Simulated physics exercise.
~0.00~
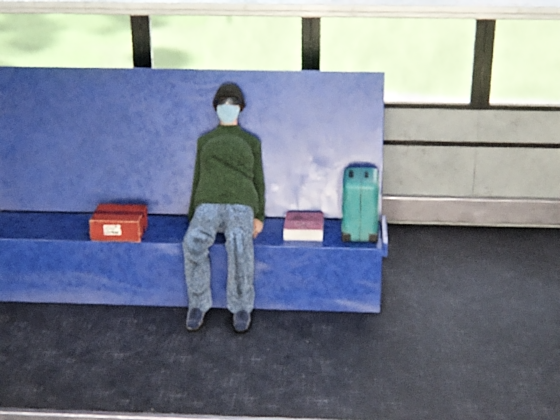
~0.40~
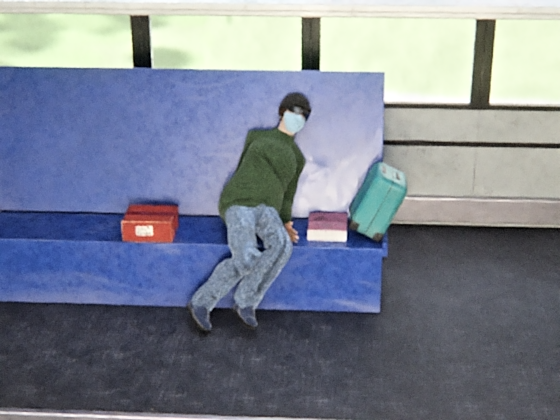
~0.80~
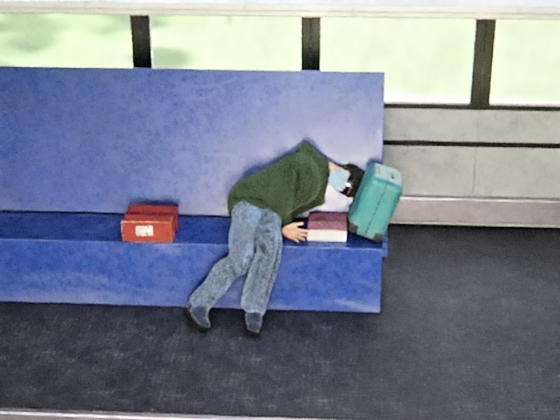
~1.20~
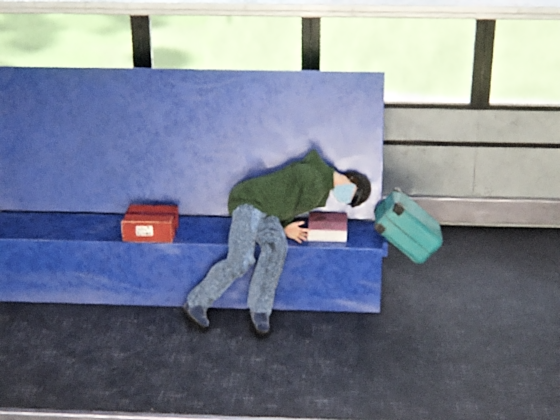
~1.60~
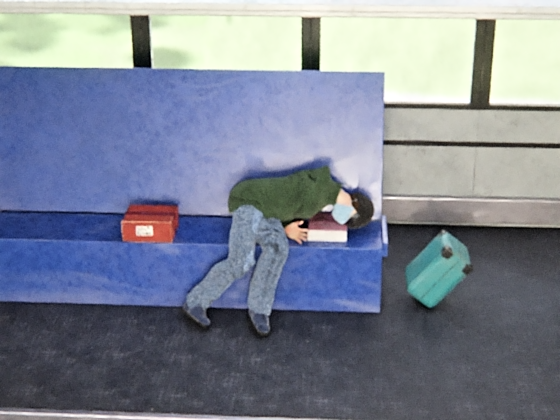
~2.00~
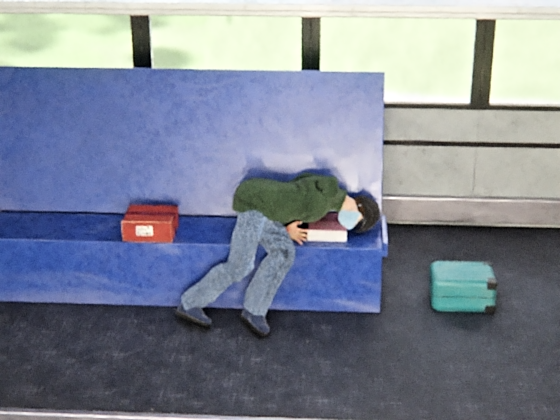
On a blue bench, a masked passenger slumps right and a teal case tumbles off.
